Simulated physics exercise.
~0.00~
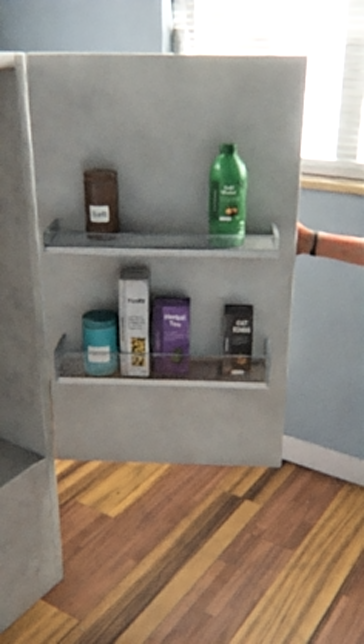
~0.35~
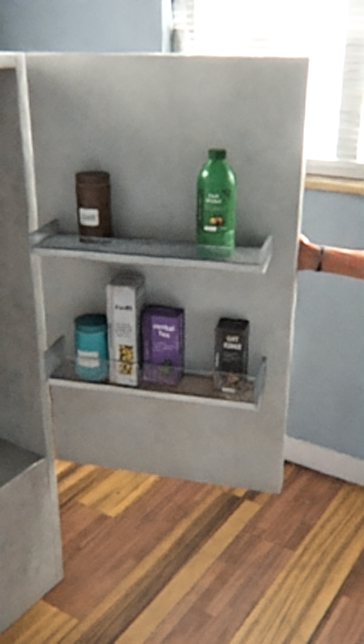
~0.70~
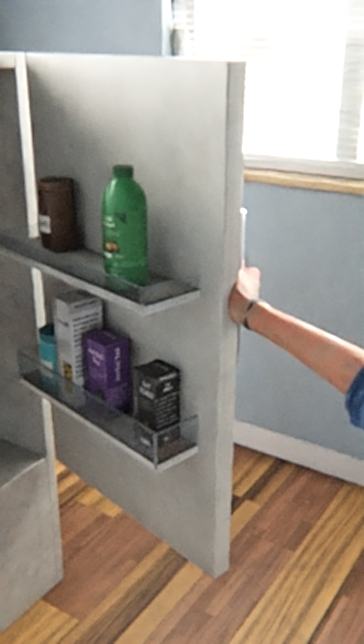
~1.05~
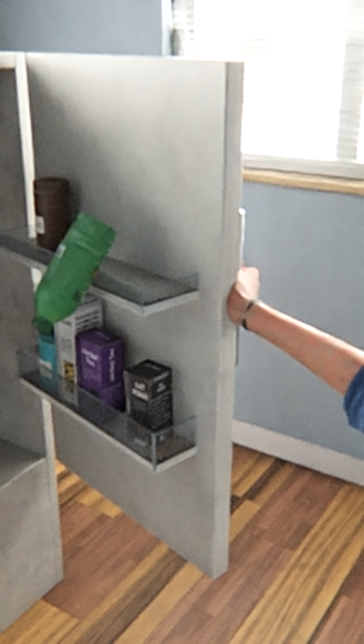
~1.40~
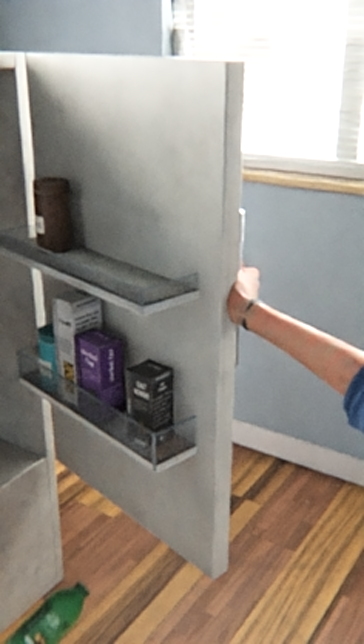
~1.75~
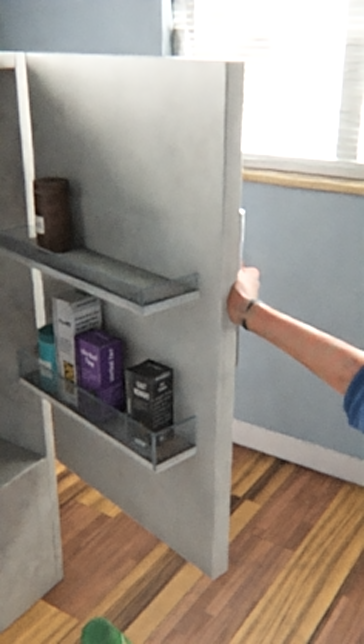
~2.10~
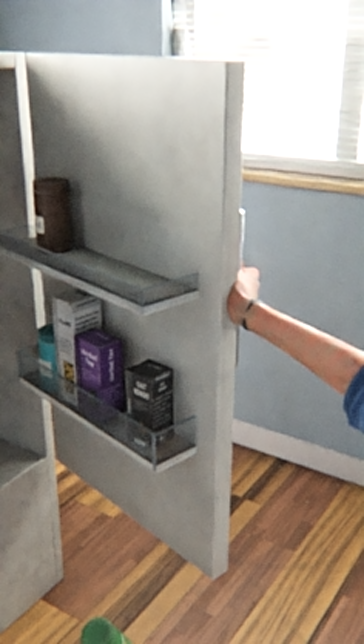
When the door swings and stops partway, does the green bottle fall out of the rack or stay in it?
The green bottle falls out. It tips off the upper rack and ends up on the wooden floor.
